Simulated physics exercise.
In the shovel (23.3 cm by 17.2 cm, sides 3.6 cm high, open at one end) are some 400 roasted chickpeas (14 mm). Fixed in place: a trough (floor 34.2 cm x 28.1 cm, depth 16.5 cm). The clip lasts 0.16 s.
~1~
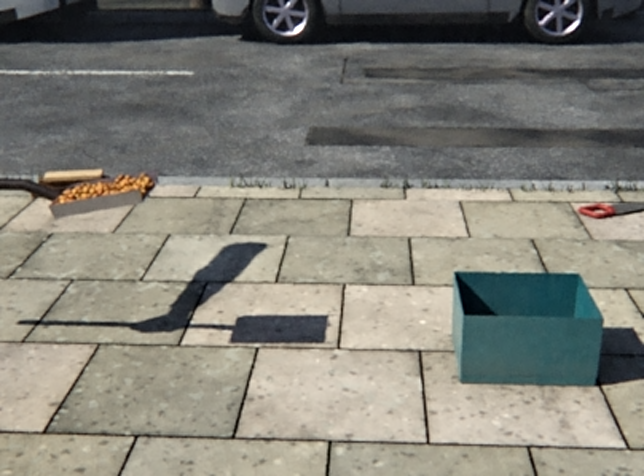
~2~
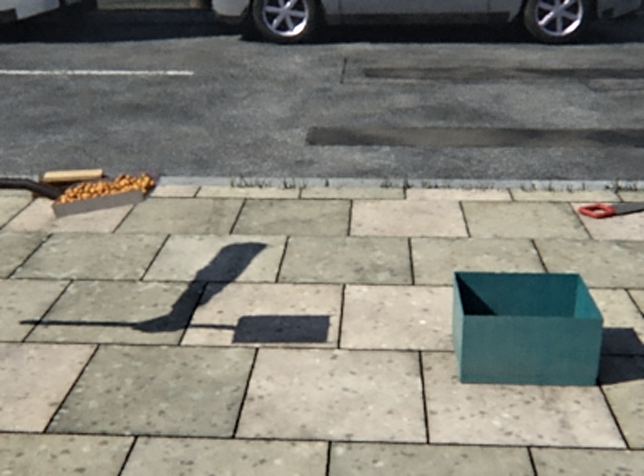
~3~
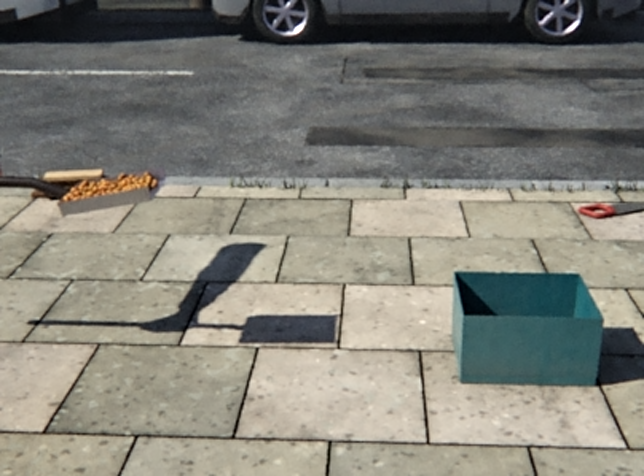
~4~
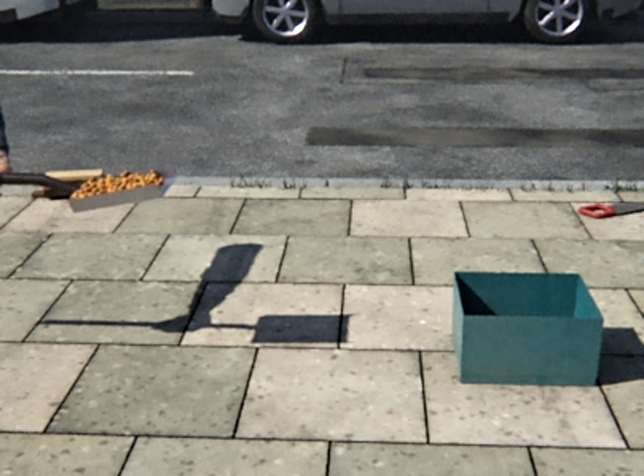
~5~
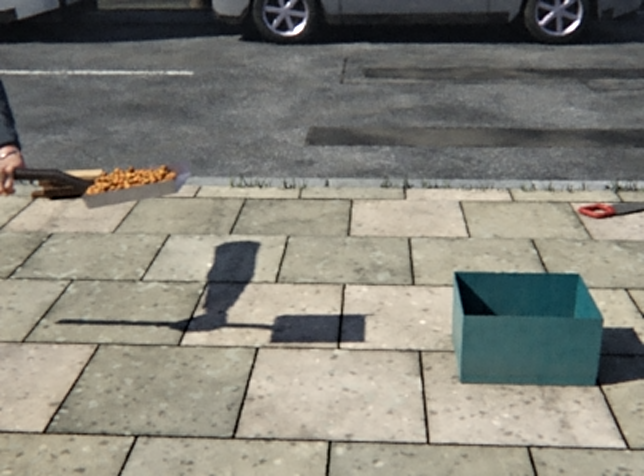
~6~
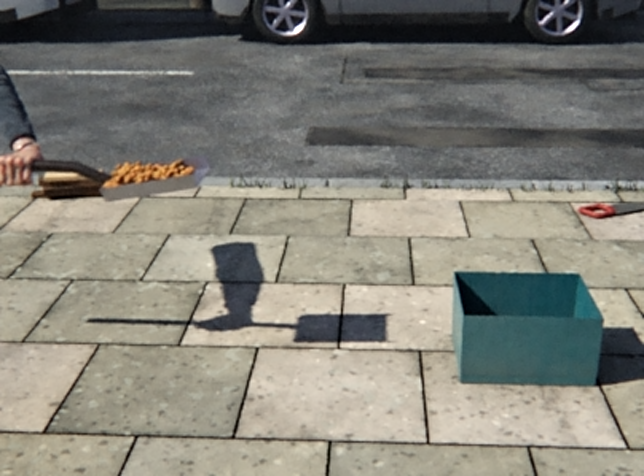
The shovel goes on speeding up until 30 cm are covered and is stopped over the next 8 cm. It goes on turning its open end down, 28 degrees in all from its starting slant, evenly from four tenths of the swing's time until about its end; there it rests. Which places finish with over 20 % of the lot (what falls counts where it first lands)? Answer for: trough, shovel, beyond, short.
In the trough: No; in the shovel: No; on the ground beyond it: Yes; on the ground short of the target's middle: No.
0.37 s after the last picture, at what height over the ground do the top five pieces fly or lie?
Roughly 65 cm.
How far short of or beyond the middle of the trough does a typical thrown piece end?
About 40 cm beyond it.
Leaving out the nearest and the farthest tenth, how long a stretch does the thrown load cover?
Some 15 cm.
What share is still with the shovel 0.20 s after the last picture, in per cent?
Roughly 0 per cent.
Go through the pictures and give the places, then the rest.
The first picture shows shovel at (94, 199); tilt 11 degrees; moved 0.0 cm; low side left; open edge at (152, 192); middle of the load at (101, 190); trough at (524, 293).
The second picture shows shovel at (96, 198); tilt 11 degrees; moved 0.6 cm; low side left; open edge at (154, 191); middle of the load at (102, 189).
The third picture shows shovel at (102, 196); tilt 11 degrees; moved 2.3 cm; low side left; open edge at (160, 190); middle of the load at (106, 188).
The fourth picture shows shovel at (113, 193); tilt 11 degrees; moved 5.3 cm; low side left; open edge at (171, 187); middle of the load at (115, 189).
The fifth picture shows shovel at (128, 189); tilt 11 degrees; moved 9.3 cm; low side left; open edge at (185, 183); middle of the load at (128, 181).
The sixth picture shows shovel at (148, 183); tilt 10 degrees; moved 14.5 cm; low side left; open edge at (204, 178); middle of the load at (141, 174); trough at (524, 293).
Then, 0.11 s after the last picture, tilt 7 degrees; shovel 100 %; middle of all pieces near (242, 137).
Then, 0.20 s after the last picture, tilt 16 degrees; in the air 100 %; middle of all pieces near (332, 124).
Then, 0.29 s after the last picture, tilt 16 degrees; in the air 100 %; middle of all pieces near (423, 143).
Then, 0.37 s after the last picture, tilt 16 degrees; in the air 100 %; middle of all pieces near (502, 184).
In the end, trough 5 %, shovel 0 %, beyond 90 %, short 0 %.
